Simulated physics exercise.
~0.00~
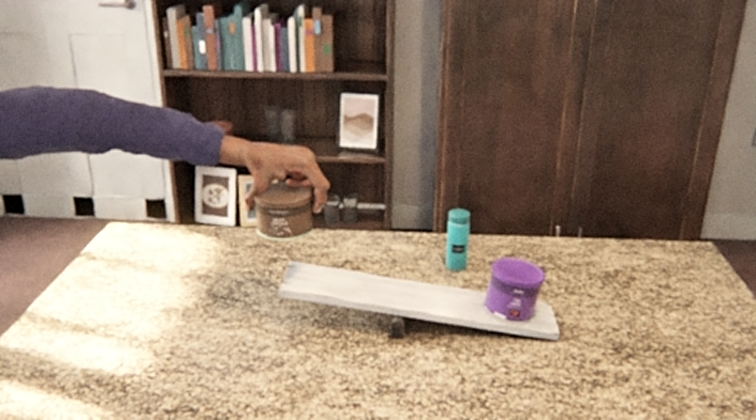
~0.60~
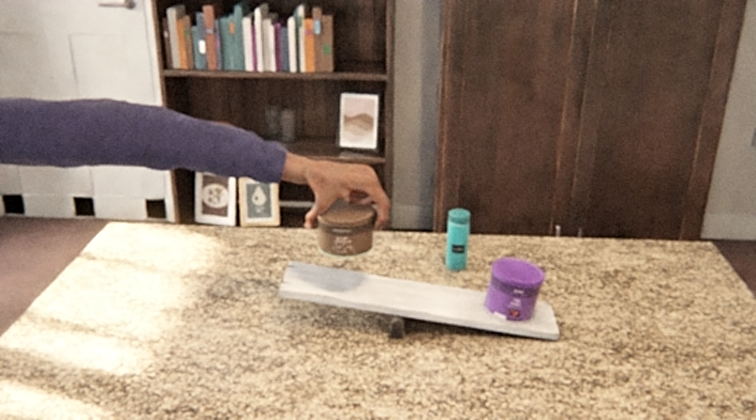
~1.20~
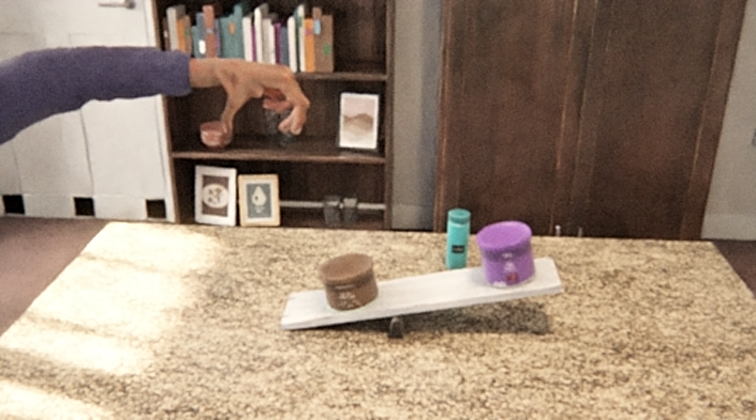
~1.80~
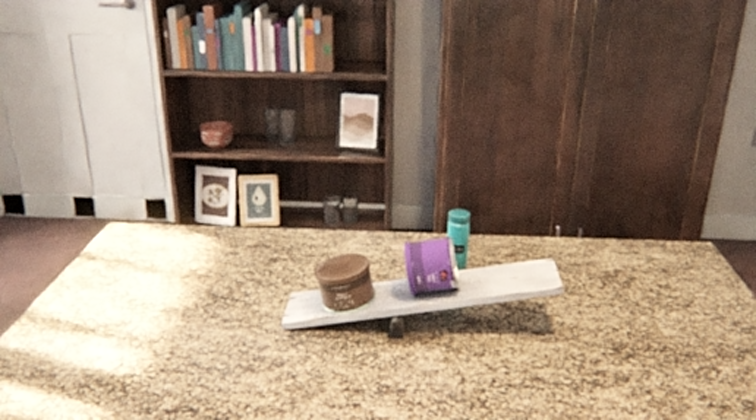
A hand drops a brown tub on the plank, which tips, toppling the purple tub.
